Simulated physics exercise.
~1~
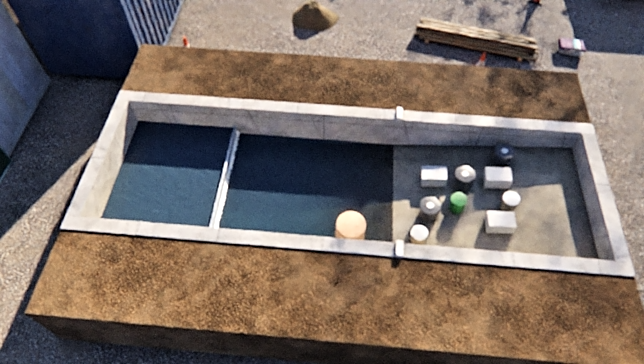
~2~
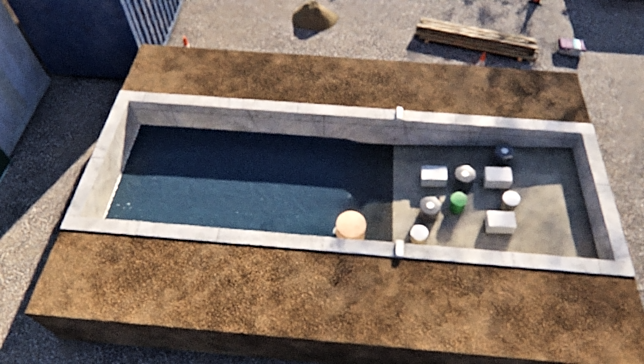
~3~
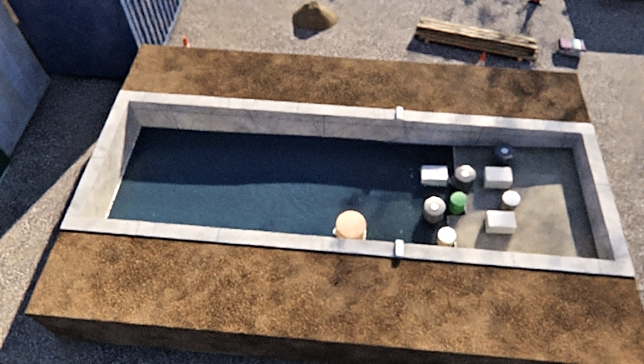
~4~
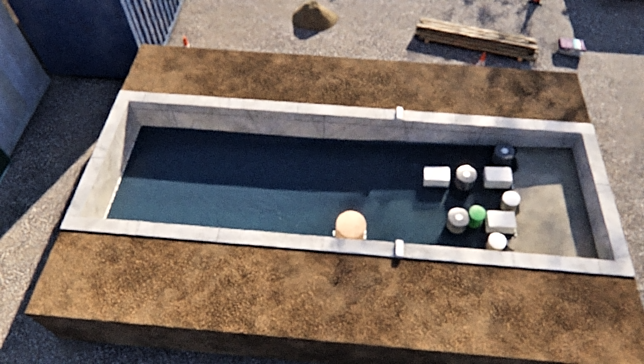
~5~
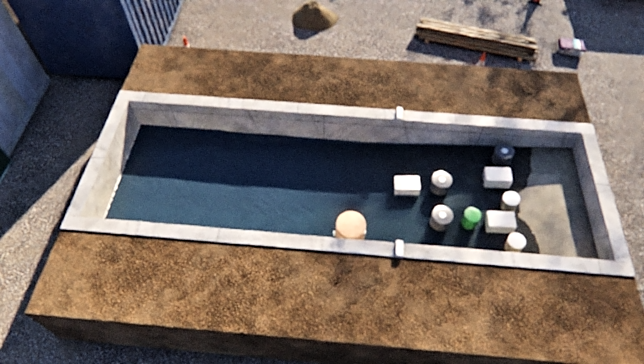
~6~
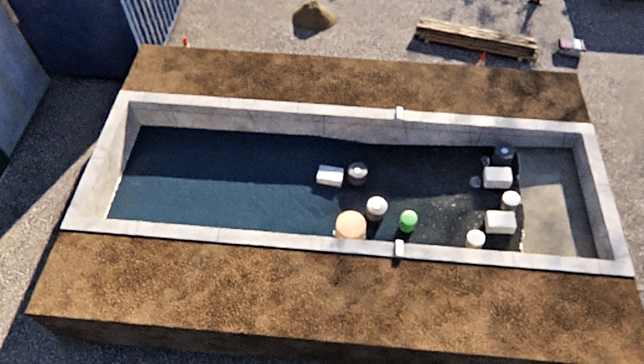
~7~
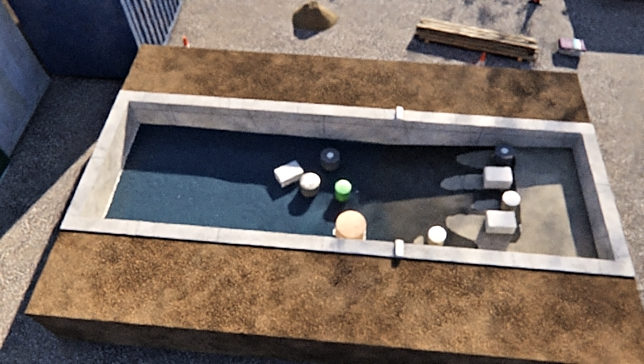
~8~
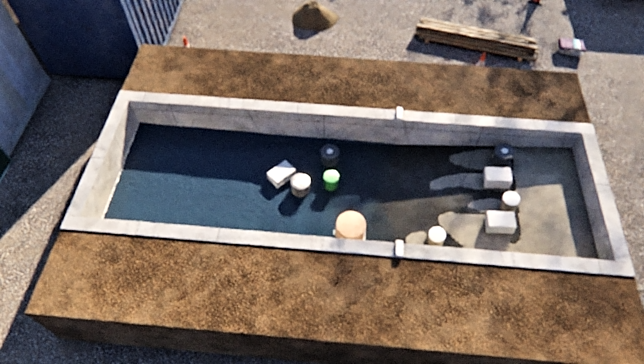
In the video, a partition vanishes from a water-filled concrete basin, and water surges right up the ramp among pale crates and tubs and a green pail. Several items shift, then drift left past the white marks, ending afloat with the pail while others remain on the right.
